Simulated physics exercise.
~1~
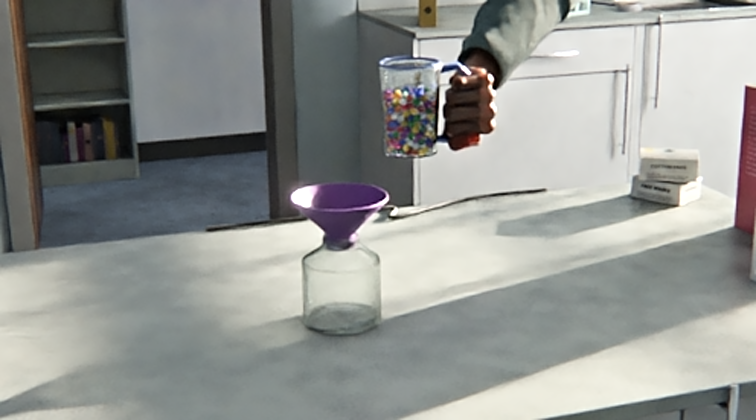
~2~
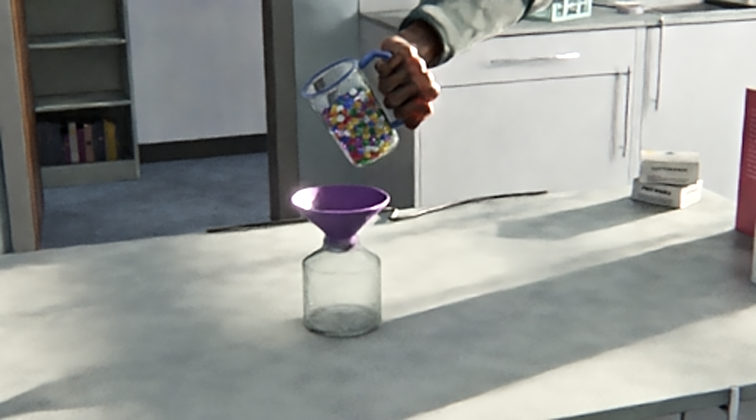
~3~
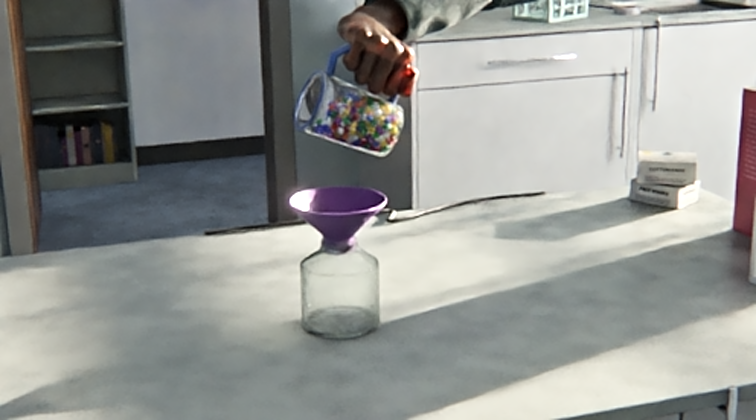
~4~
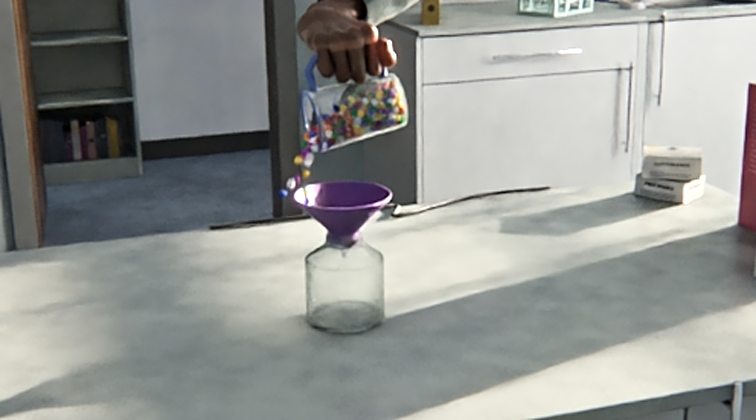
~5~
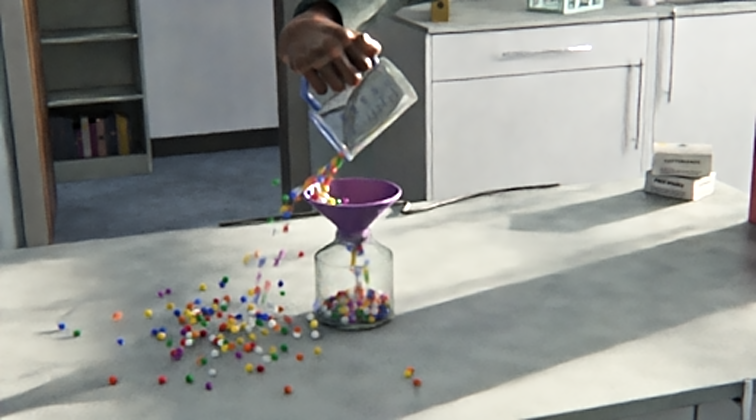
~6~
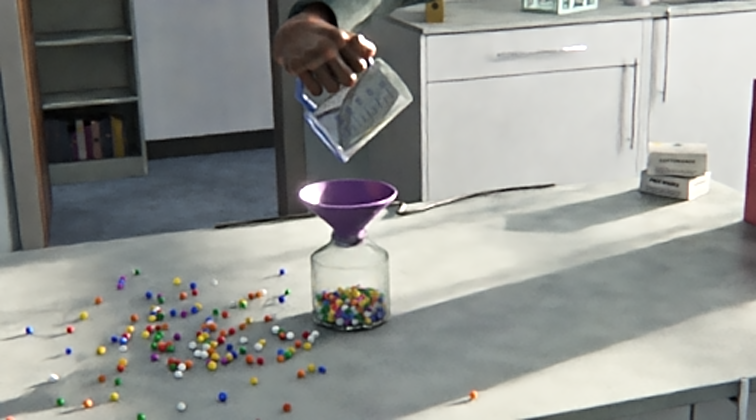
At first, a hand holds a clear cup of colourful beads upright above a grey counter, to the right of a purple funnel set in the neck of an empty glass jar. The hand moves left and tips the cup over the funnel until it lies on its side. A few beads begin to slip from the rim near the funnel's left edge. As the cup tilts further, beads pour down, some passing into the jar while others miss and scatter across the counter. Finally the cup is empty, the jar's bottom is covered with beads, and many lie spread out, mostly to the left.
